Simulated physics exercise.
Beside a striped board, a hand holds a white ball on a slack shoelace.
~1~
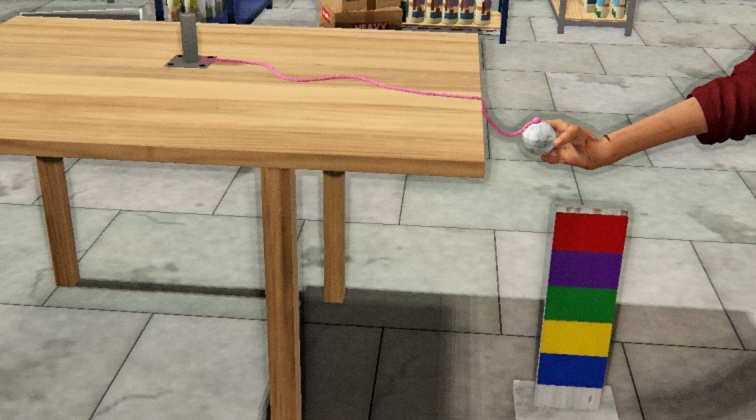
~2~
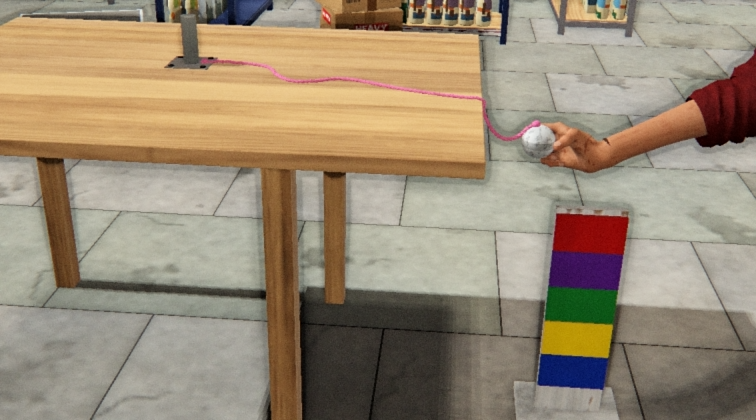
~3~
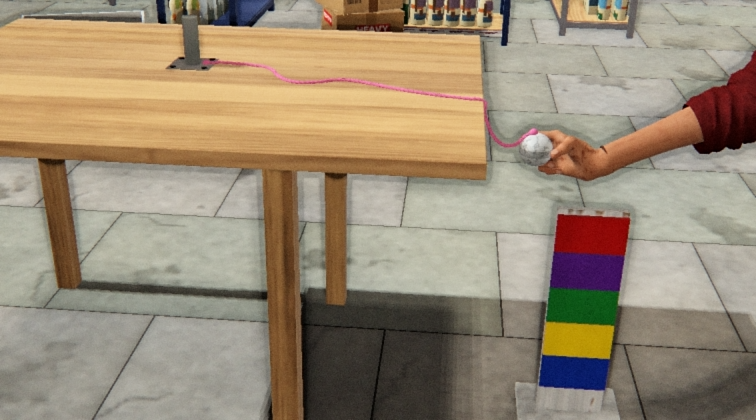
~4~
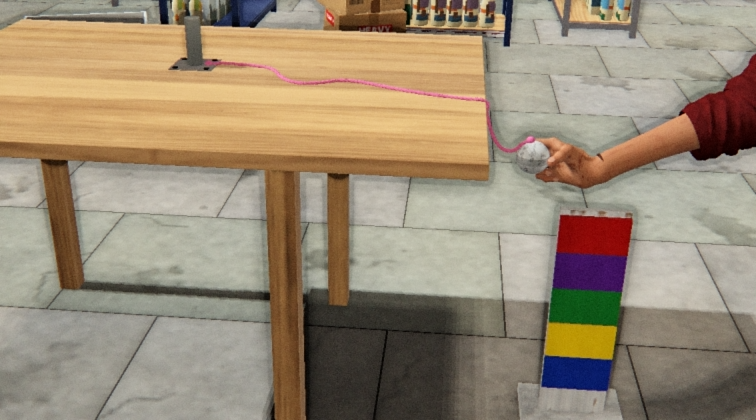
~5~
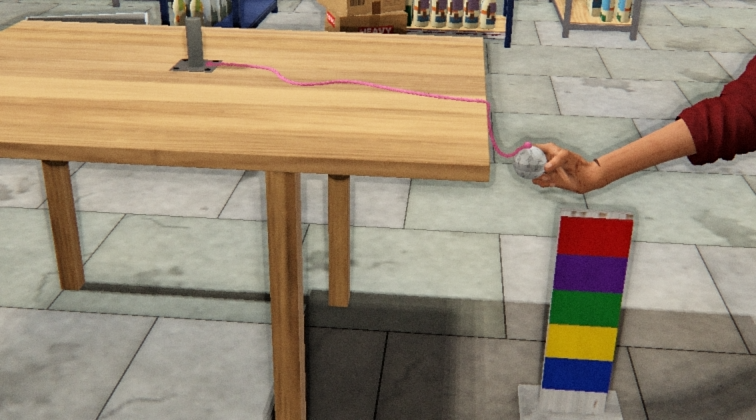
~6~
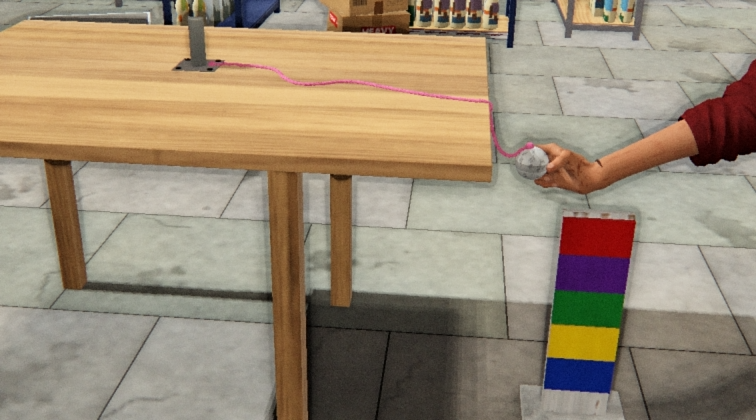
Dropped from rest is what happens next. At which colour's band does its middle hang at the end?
The red band.
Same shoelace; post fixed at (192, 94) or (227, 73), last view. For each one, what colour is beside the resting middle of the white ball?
Answer, in order: Purple, purple.
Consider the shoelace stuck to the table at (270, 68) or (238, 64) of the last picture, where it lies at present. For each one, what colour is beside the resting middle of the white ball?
Note: Try 1 red; try 2 red.
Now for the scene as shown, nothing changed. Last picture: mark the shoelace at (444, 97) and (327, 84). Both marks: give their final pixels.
They end up around (481, 95) and around (357, 81).
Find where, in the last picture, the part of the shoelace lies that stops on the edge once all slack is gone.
Look close to (450, 98) - that's the one.
Early on, ball near (515, 226); level with red.
Midway, ball near (454, 215); level with red.
Near the end, ball near (491, 228); level with red.
Finally, ball near (480, 227); level with red. Its centre hangs level with the red band.
